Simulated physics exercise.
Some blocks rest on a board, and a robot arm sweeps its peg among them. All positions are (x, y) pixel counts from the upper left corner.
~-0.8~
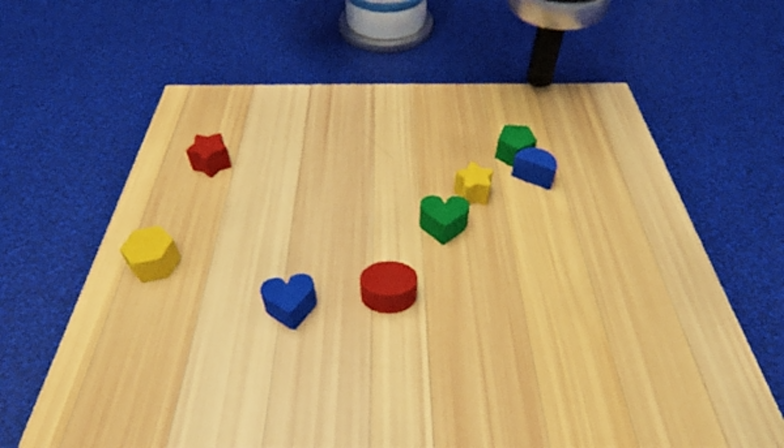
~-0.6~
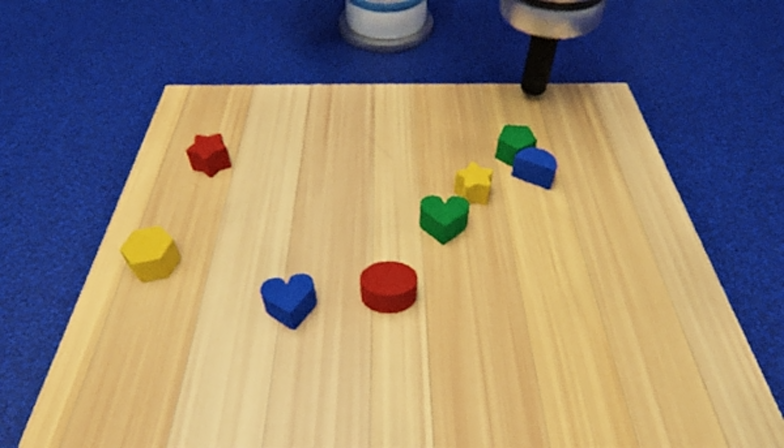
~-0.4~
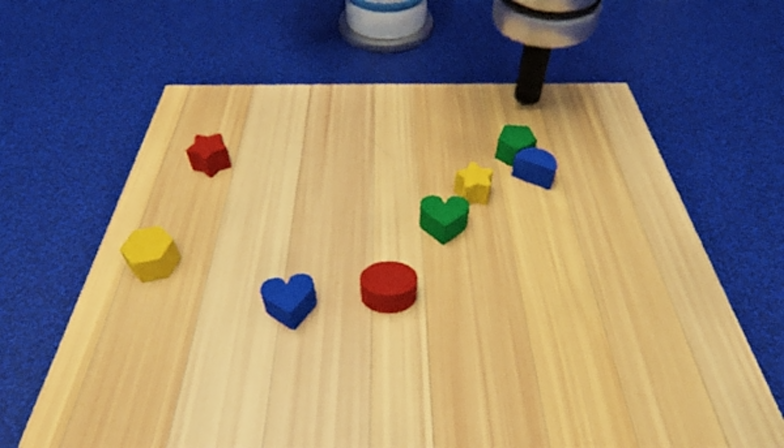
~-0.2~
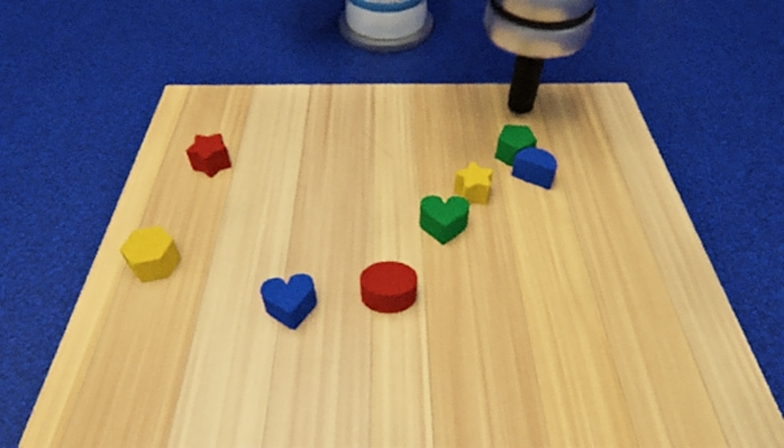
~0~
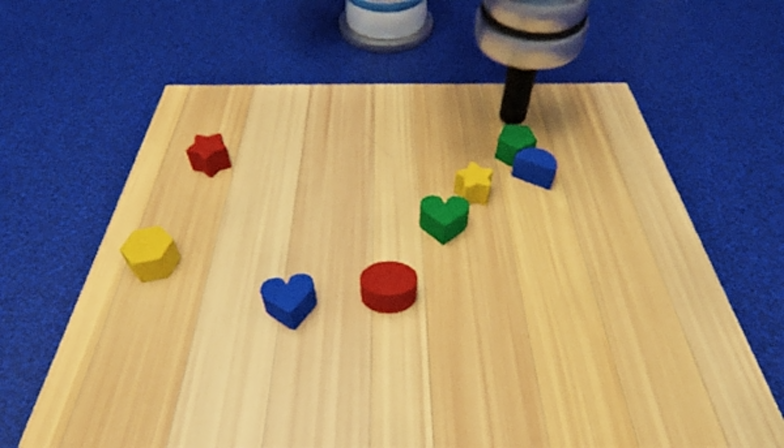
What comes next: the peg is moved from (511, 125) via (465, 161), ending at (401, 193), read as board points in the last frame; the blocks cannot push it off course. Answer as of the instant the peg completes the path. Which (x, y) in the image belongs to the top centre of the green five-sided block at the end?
It will end up at (508, 146).
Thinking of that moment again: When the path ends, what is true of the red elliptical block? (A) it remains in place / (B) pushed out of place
(A)
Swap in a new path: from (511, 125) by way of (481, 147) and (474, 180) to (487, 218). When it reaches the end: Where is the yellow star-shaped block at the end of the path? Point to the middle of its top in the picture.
It is going to be at (483, 223).
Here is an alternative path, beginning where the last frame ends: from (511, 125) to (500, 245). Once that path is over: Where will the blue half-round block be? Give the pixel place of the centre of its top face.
Roughly at (560, 181).
What follows on the original path. One third of the way, peg (483, 142); green five-sided block (509, 145), turned 45° anticlockwise; blue half-round block (544, 161), turned 10° anticlockwise.
Two thirds of the way, peg (446, 165); green five-sided block (508, 146), turned 50° anticlockwise; blue half-round block (544, 161), turned 15° anticlockwise.
At the end, peg (402, 185); red elliptical block still; yellow star-shaped block still; green five-sided block (508, 146), turned 50° anticlockwise; blue half-round block (544, 161), turned 15° anticlockwise.
